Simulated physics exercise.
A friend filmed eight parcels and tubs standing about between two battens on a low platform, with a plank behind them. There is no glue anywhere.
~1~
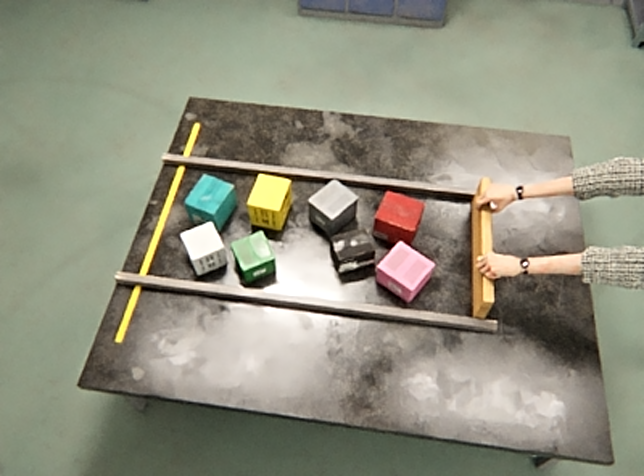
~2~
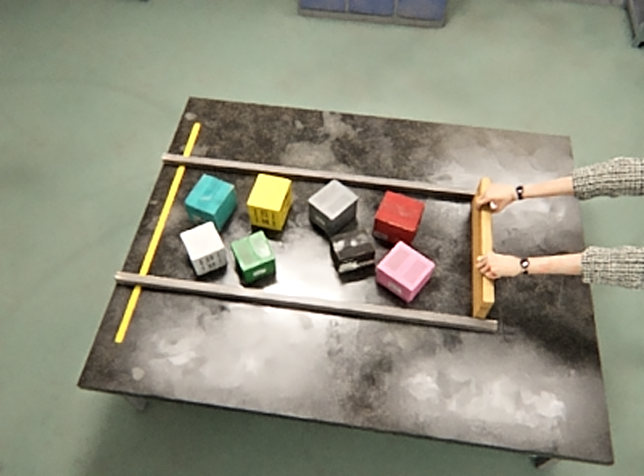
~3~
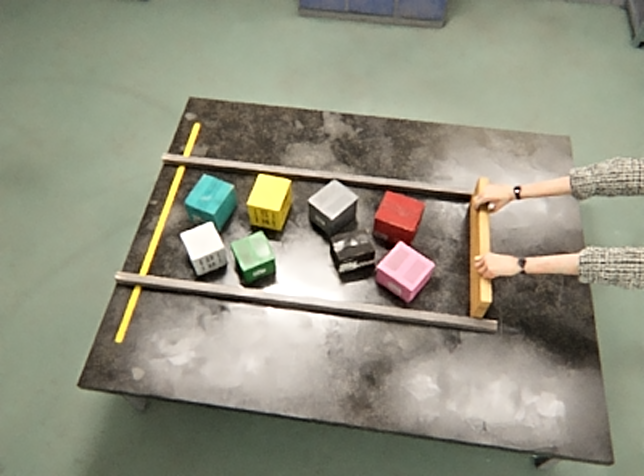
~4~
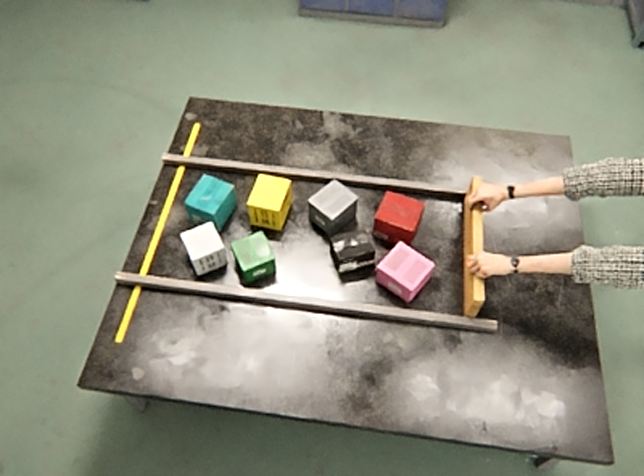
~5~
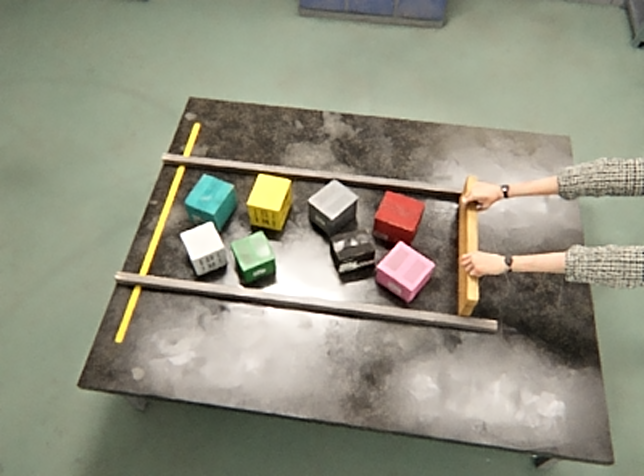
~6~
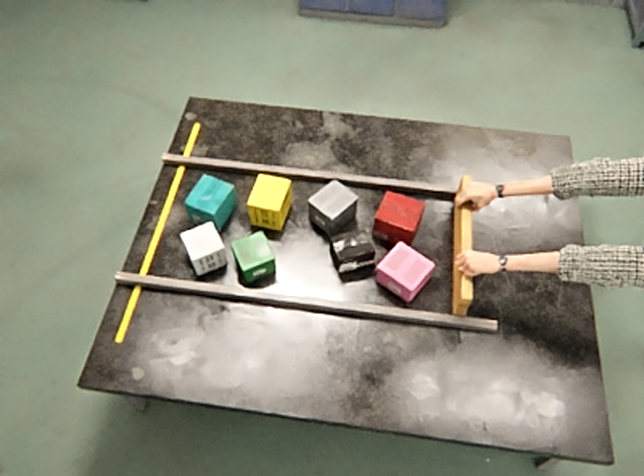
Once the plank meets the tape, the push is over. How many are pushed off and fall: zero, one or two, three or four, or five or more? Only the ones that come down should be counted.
Looks to me like the count going over is upwards of four.
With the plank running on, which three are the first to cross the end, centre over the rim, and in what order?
Turquoise parcel, white crate, yellow crate.
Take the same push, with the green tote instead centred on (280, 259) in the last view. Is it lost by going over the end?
In that case it ends up off.
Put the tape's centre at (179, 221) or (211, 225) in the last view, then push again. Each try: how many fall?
On the ground you'd count 6 the first time and 3 the second.
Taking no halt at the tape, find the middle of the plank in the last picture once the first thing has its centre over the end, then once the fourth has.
At (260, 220) for the first, at (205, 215) for the fourth.
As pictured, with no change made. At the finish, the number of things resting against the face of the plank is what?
It ends up touching 2.
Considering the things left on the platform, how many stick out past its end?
The number overhanging is 2.
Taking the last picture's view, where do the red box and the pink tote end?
Same order as the question: First (147, 193), second (124, 252).
Soon after, none off yet; turquoise parcel at rest near (212, 204); white crate at rest near (205, 249); green tote at rest near (254, 258).
In the end, the number that fall off is five or more; gone, black parcel, grey tote, yellow crate, green tote, white crate and turquoise parcel.
